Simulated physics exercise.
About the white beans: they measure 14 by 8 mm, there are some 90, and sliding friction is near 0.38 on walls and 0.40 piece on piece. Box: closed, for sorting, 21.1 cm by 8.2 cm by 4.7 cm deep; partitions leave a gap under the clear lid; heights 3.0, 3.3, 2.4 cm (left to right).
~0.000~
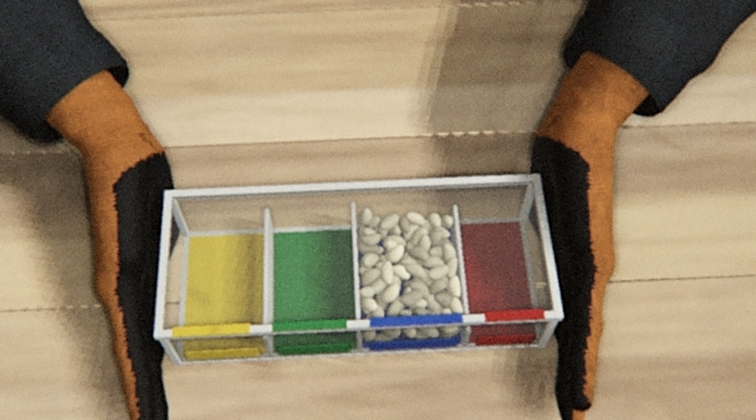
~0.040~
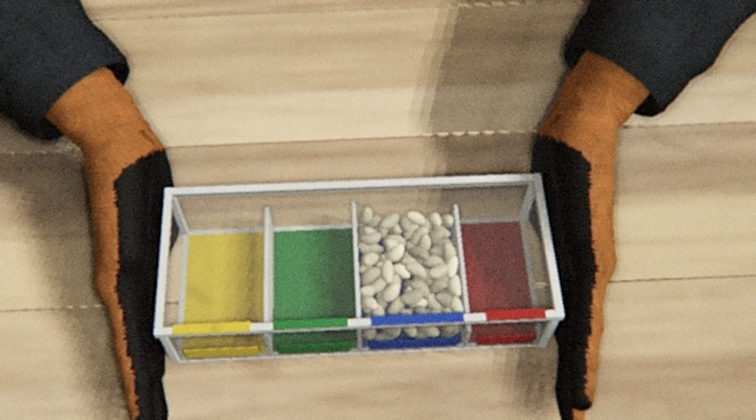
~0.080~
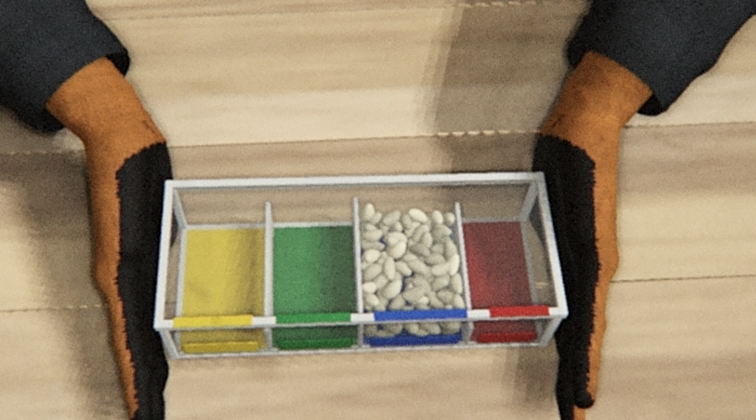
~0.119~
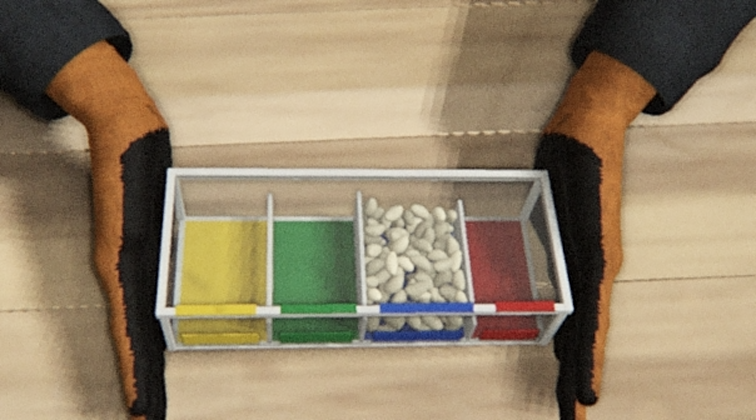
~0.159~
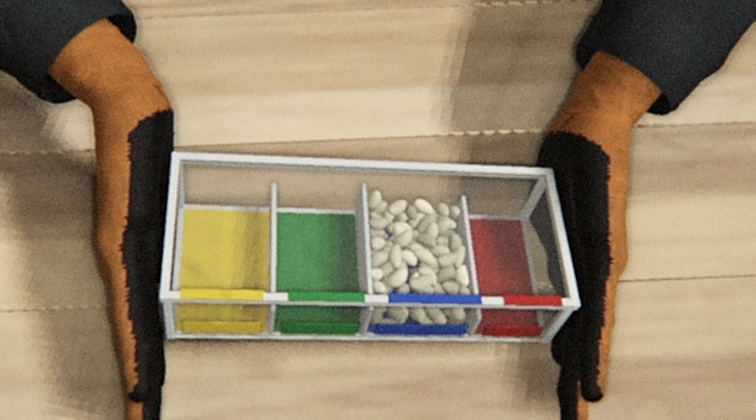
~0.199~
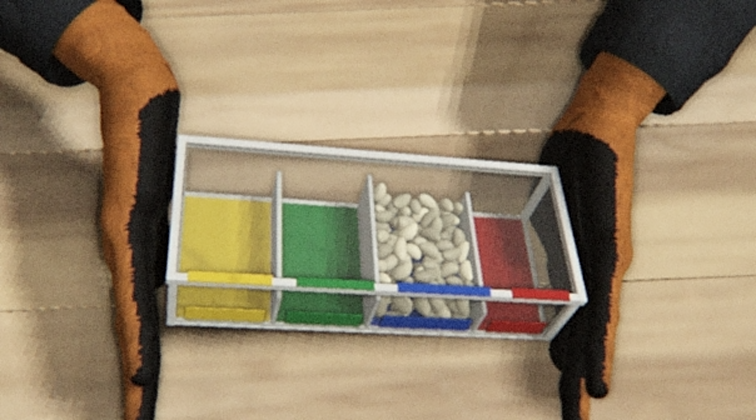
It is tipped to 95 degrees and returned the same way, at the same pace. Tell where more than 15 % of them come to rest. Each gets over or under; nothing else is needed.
Red ends over. Blue ends over. Green ends under. Yellow ends under.
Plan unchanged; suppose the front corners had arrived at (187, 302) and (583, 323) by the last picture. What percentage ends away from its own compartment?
In that case close to 75 per cent.
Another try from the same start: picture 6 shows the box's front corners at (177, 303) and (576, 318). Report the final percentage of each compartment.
The compartments end with red 80 per cent, blue 20 per cent, green 0 per cent and yellow 0 per cent.
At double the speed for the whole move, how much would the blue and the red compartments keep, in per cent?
Then: Blue 30; red 70.
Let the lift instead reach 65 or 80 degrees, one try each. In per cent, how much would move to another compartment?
Some 25 and 55 per cent.
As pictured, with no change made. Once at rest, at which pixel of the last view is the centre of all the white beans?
Roughly (487, 244).
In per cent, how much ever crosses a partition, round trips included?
75 %, roughly.
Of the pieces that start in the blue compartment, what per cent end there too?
Around 20 per cent of it.
Then, at 1.08 s, tilt 95 degrees; red 45 %, blue 55 %.
After 1.67 s, tilt 43 degrees; red 75 %, blue 25 %.
Then, at 2.31 s, tilt 0 degrees; red 75 %, blue 25 %.
At rest (2.6 s), red 75 %, blue 25 %, green 0 %, yellow 0 %.
